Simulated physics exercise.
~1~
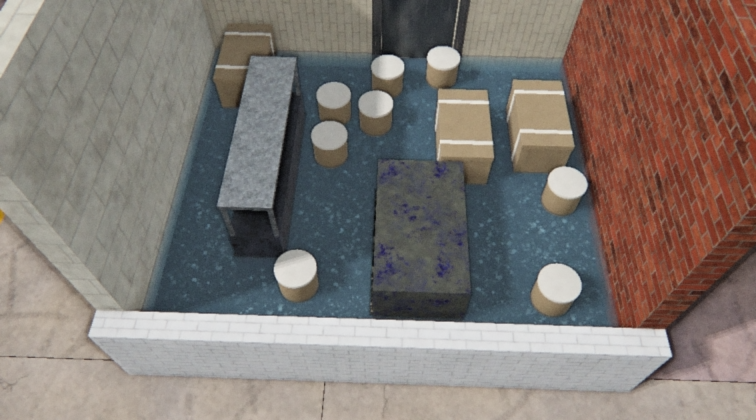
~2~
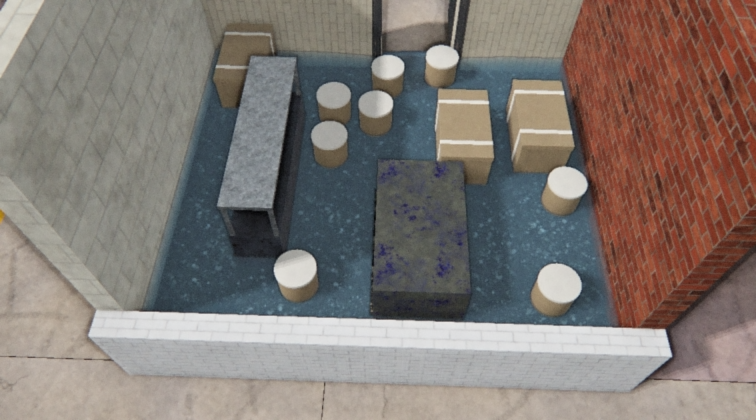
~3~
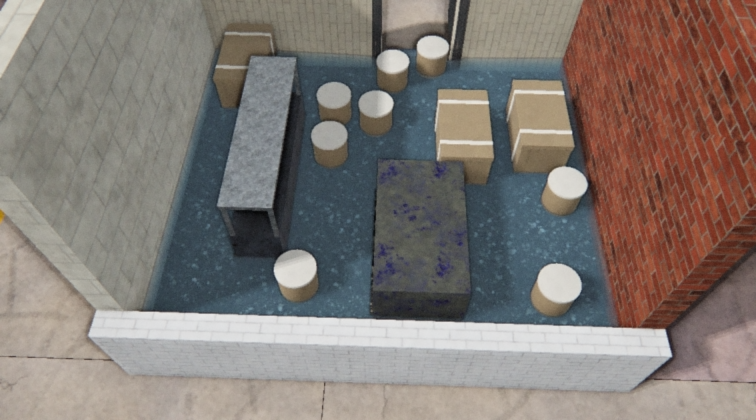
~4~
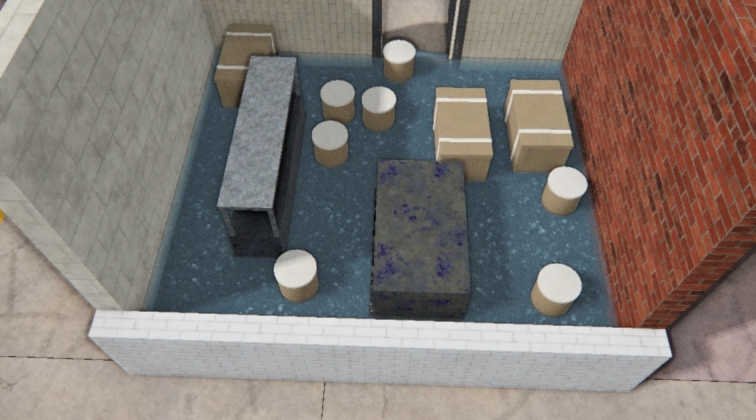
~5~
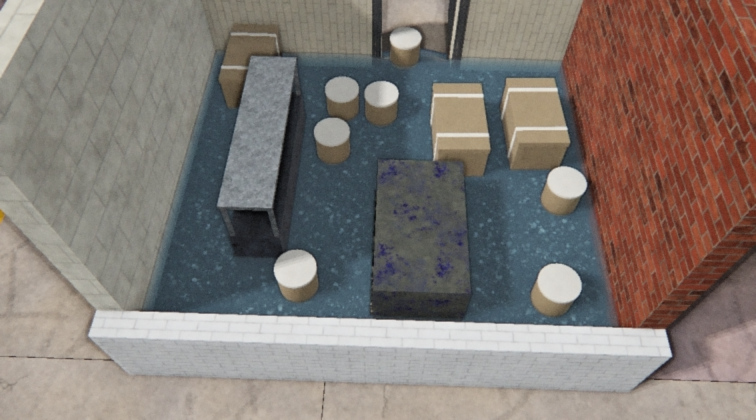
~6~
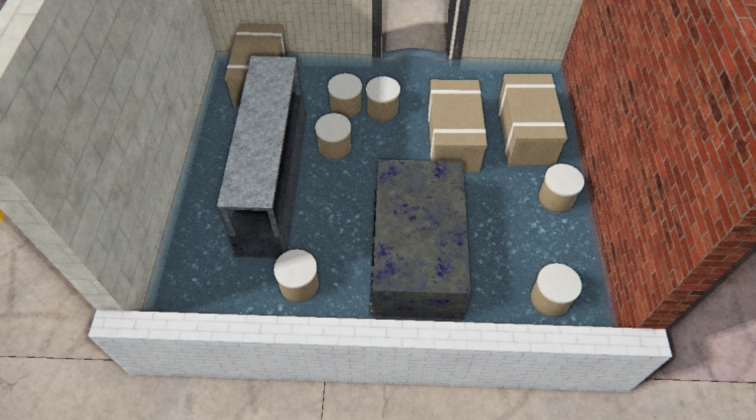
A flooded utility room with dark blue, speckled water across its floor is seen from high above, between pale walls and a red brick wall on the right. A grey bench stands left and a dark, purple-flecked block near the centre, among tan boxes and white-topped pails. The rear door opens, two pails drift out through it successively, and other pails and the boxes shift slightly, the camera still.
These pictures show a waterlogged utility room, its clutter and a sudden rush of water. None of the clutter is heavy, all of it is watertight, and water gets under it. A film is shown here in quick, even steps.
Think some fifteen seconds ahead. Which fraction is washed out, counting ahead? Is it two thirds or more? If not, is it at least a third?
A third to two thirds.
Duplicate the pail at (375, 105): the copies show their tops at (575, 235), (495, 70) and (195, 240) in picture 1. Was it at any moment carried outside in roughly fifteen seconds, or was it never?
In sequence: Never exits, exits, never exits.
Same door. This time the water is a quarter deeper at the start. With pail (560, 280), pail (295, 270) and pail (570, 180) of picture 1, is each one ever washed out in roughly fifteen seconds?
One by one: Never escapes, never escapes, never escapes.
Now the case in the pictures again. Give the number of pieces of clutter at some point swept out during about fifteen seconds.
My count comes to 6.
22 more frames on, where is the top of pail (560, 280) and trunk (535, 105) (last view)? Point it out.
(553, 252) and (459, 60), roughly.
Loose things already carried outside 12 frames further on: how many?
I make it 4.
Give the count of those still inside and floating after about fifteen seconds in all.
Result - 5.
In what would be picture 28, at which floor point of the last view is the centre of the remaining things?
(433, 144).
A moment on, 2 of 11 are out; 9 afloat.
Next, 4 of 11 are out; 7 afloat.
Later, 5 of 11 are out; 6 afloat.
In the end, 6 of 11 are out; 5 afloat.
